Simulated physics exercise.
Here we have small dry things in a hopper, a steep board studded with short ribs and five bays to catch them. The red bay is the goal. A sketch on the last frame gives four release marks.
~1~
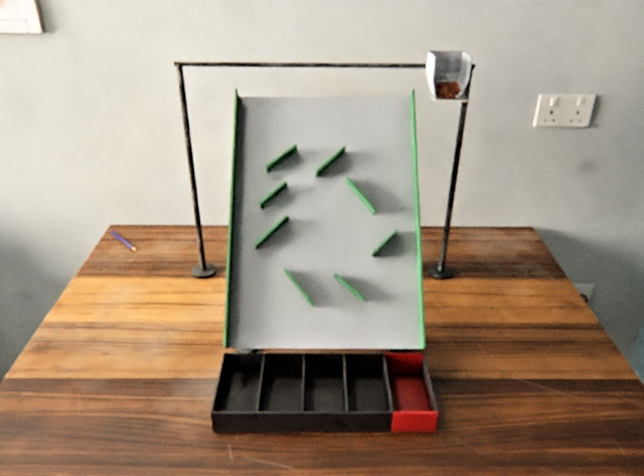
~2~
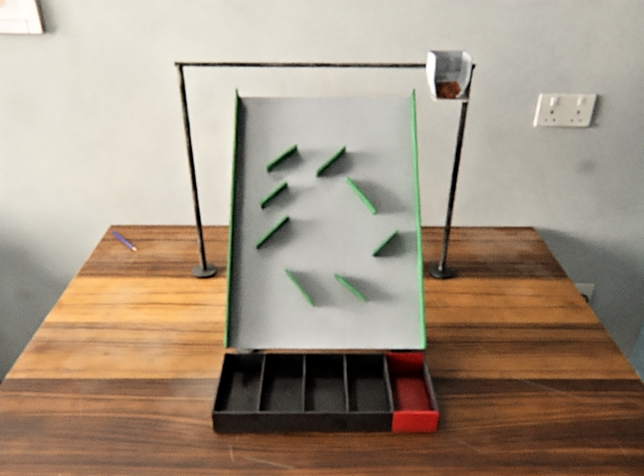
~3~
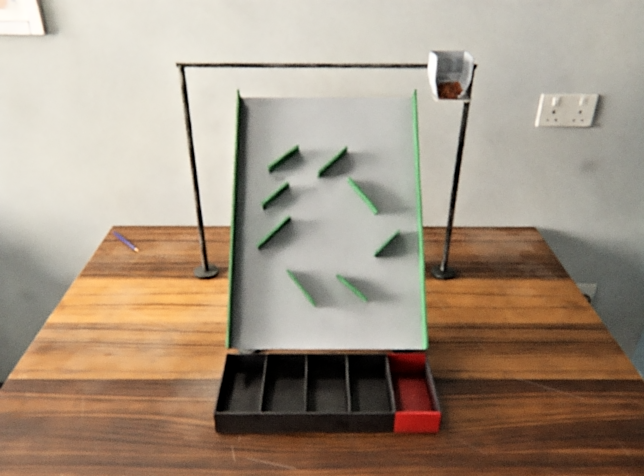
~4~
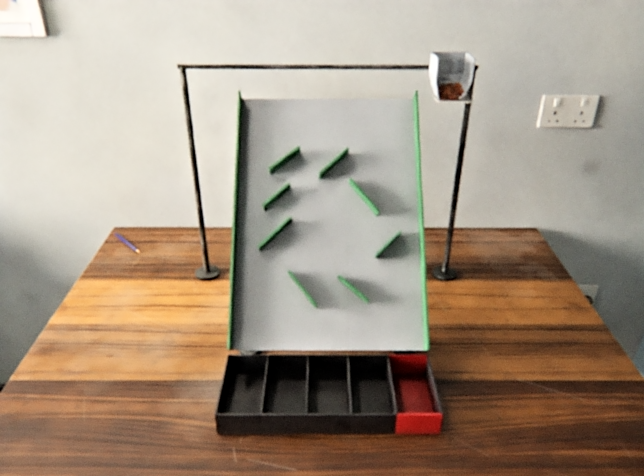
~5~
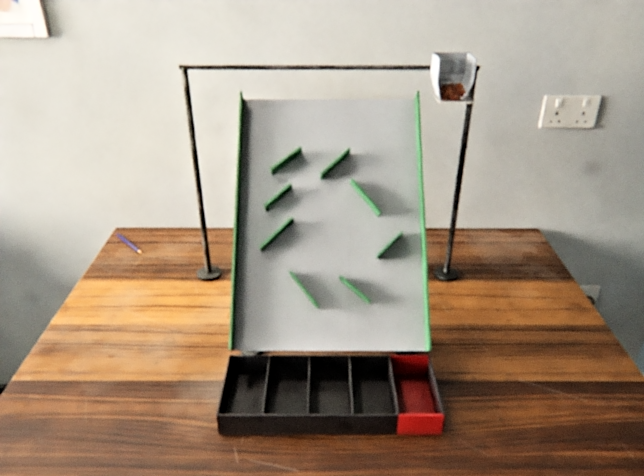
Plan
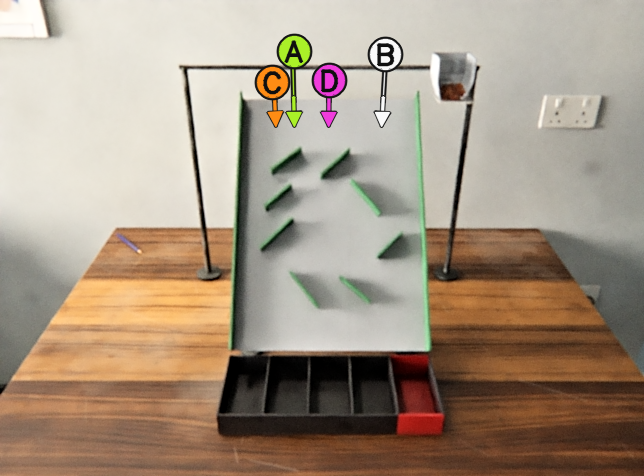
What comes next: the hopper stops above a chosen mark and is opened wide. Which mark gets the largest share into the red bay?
Choose B.
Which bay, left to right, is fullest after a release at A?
It is the first one.
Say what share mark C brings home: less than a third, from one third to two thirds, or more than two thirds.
Less than a third.
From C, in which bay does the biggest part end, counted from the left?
The first.
On the marked copy, mark A meets the board at (294, 121); mark B meets the board at (381, 121); mark C meets the board at (275, 121); mark D meets the board at (328, 121).
For mark A, none in the red bay, nearly all in other bays, a small part held on the board.
For mark B, about two thirds in the red bay, about a third in other bays.
For mark C, none in the red bay, nearly all in other bays.
For mark D, a stray few in the red bay, nearly all in other bays.
